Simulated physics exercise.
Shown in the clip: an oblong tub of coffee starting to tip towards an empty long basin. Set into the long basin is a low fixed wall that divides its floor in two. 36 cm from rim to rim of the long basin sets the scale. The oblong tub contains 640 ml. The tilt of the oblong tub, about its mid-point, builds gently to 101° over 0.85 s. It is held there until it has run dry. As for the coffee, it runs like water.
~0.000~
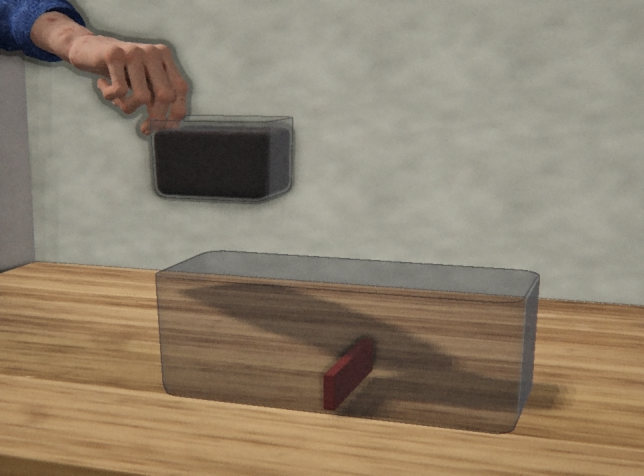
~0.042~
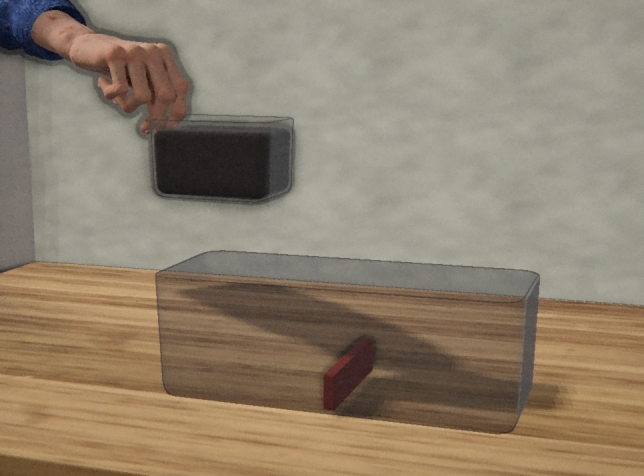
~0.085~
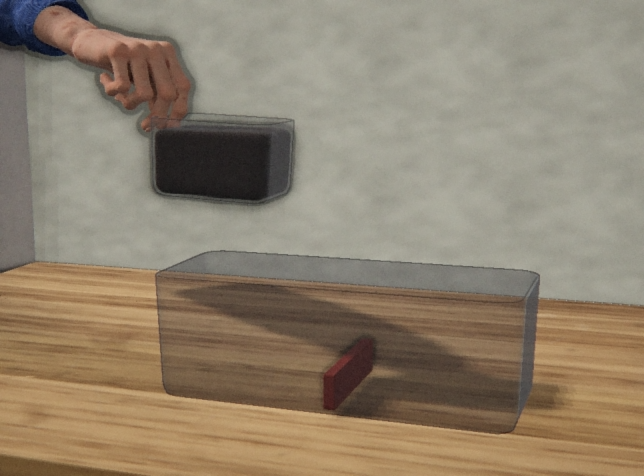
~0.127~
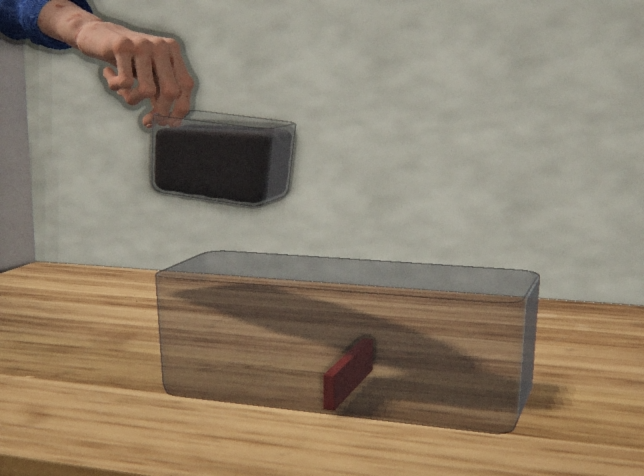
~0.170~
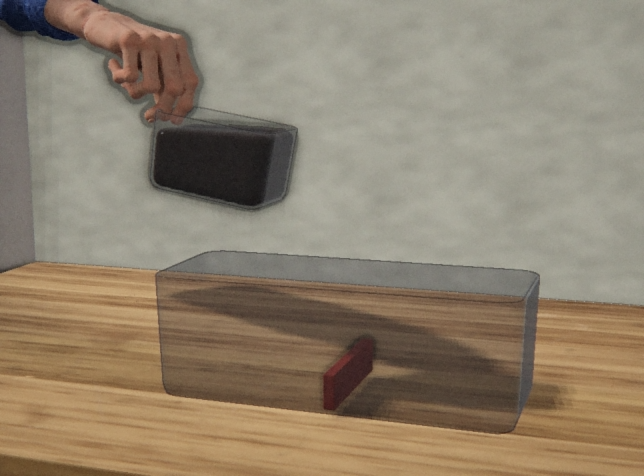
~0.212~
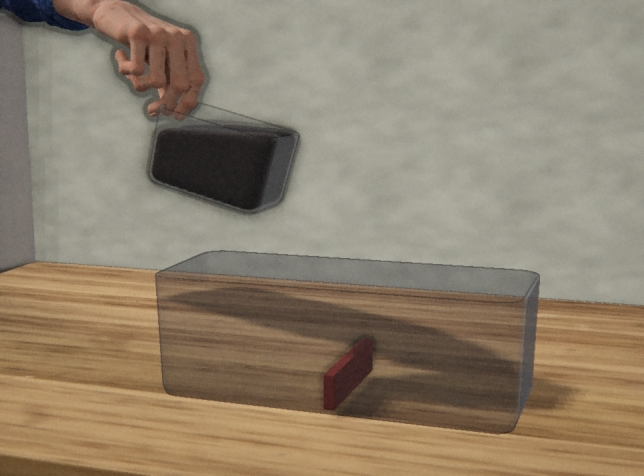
The clip opens with a hand holding a small oblong tub of dark coffee level above a long, clear, empty basin on a wooden table, with a red upright piece near the basin's middle. The tub barely moves at first, then tilts gently, its right end dipping lower as the hand shifts slightly.
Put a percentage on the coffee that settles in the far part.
Roughly 55 per cent ends up there.
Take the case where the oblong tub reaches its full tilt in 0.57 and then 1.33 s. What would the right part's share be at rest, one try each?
In order, 40 and 60 per cent.
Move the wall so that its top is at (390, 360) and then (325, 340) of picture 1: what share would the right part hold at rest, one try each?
In order, 5 and 70 per cent.
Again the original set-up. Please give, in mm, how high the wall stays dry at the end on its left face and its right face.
Left about 24 mm, while the right is about 20 mm.
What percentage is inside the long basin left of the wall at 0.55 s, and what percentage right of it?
Around 6 percent on the left and 12 on the right.
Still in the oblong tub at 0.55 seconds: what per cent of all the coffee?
Some 50 per cent.
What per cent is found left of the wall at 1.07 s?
About 42 percent.
By 0.55 s the tilt is 74° and 50 per cent is still to pour, 6 is left of the wall and 12 right of it.
By 0.80 s the tilt is 100° and 11 per cent is still to pour, 29 is left of the wall and 55 right of it.
By 1.07 s the tilt is 101° and 2 per cent is still to pour, 42 is left of the wall and 55 right of it.
By 1.35 s the tilt is 101° and 0 per cent is still to pour, 45 is left of the wall and 55 right of it.
At rest 45 per cent lies left of the wall, 55 right of it and 1 outside.
